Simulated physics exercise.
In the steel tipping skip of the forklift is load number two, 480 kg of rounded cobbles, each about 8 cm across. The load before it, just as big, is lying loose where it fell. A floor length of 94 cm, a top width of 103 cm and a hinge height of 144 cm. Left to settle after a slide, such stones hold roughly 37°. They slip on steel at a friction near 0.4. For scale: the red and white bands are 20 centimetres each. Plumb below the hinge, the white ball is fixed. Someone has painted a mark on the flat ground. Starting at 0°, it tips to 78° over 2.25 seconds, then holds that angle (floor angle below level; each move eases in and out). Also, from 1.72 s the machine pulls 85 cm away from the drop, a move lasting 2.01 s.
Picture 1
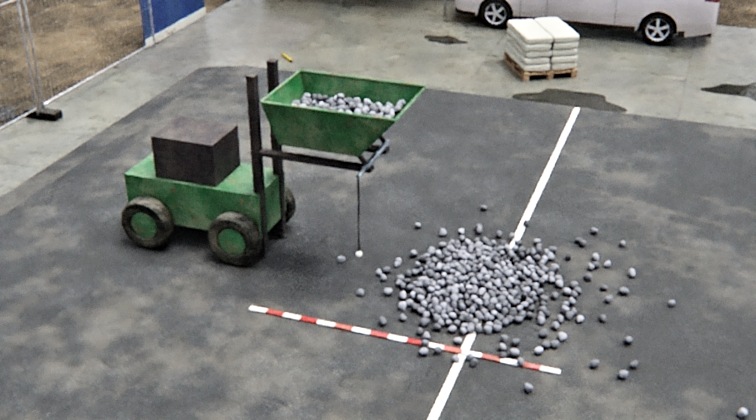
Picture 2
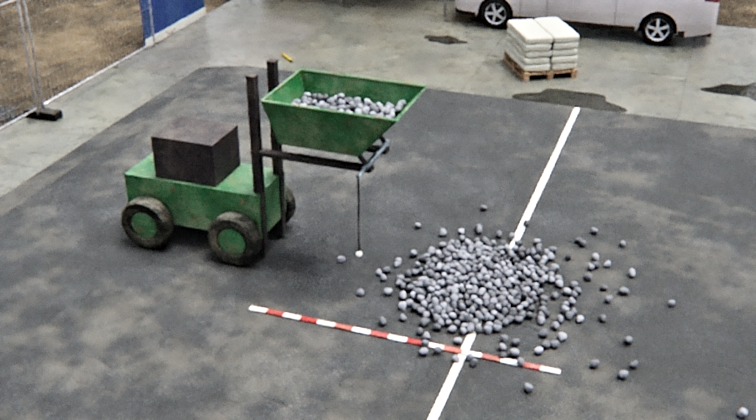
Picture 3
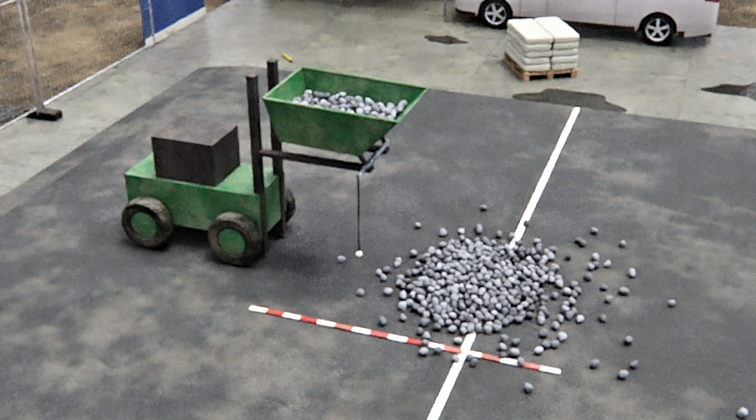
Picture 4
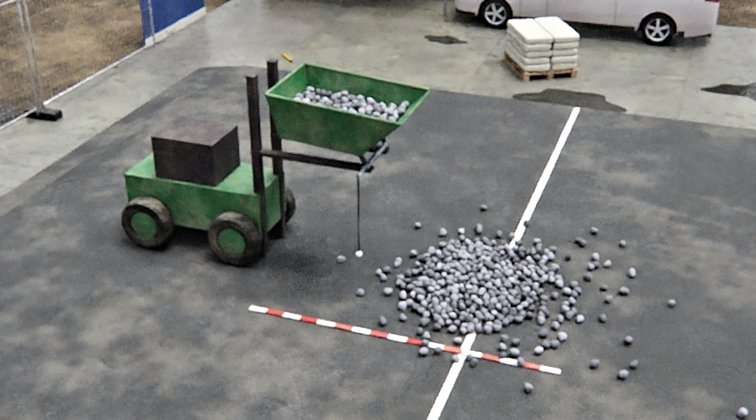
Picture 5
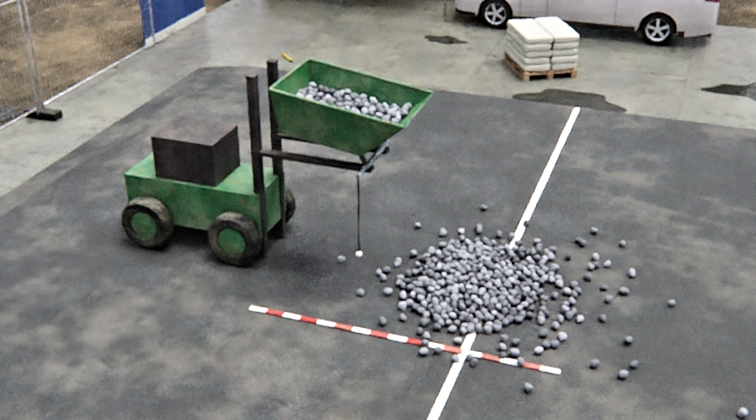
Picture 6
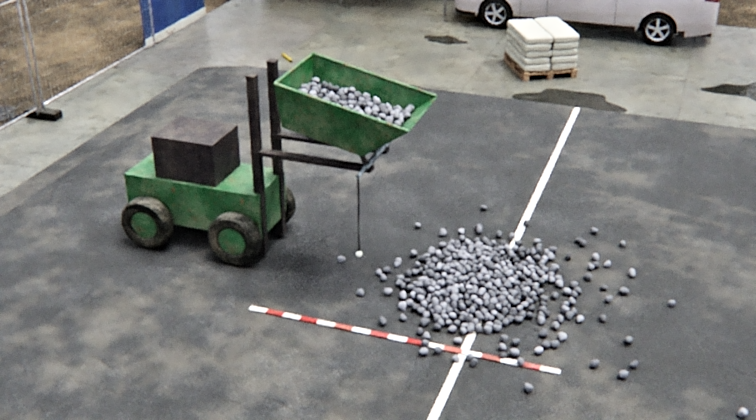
The green steel skip on the forklift, loaded with grey stones, sits level at first above the floor, just left of a loose heap of similar stones. It then tilts gradually, its right lip dipping a little and its left side rising, while the forklift and heap stay still.
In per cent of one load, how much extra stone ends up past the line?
About 45 %.
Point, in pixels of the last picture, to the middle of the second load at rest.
I'd point to about (484, 276).
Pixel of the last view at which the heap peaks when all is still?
Roughly at (473, 262).
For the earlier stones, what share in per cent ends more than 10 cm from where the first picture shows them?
Roughly 25 % of them.
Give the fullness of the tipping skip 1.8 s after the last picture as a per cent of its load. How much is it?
Reading: Near 30 % of the load.
Then, 1.1 s after the last picture the floor is at 66°; in per cent of one load, 100 in the tipping skip, 67 short of the line, 33 past the line; the foremost stones are at (643, 337).
Then, 1.8 s after the last picture the floor is at 78°; in per cent of one load, 28 in the tipping skip, 123 short of the line, 48 past the line; the foremost stones are at (643, 337).
Then, 3.6 s after the last picture the floor is at 78°; in per cent of one load, 0 in the tipping skip, 122 short of the line, 78 past the line; the foremost stones are at (651, 343).
Then, 6.2 s after the last picture the floor is at 78°; in per cent of one load, 0 in the tipping skip, 122 short of the line, 78 past the line; the foremost stones are at (651, 343). Net gain past the line, 45.
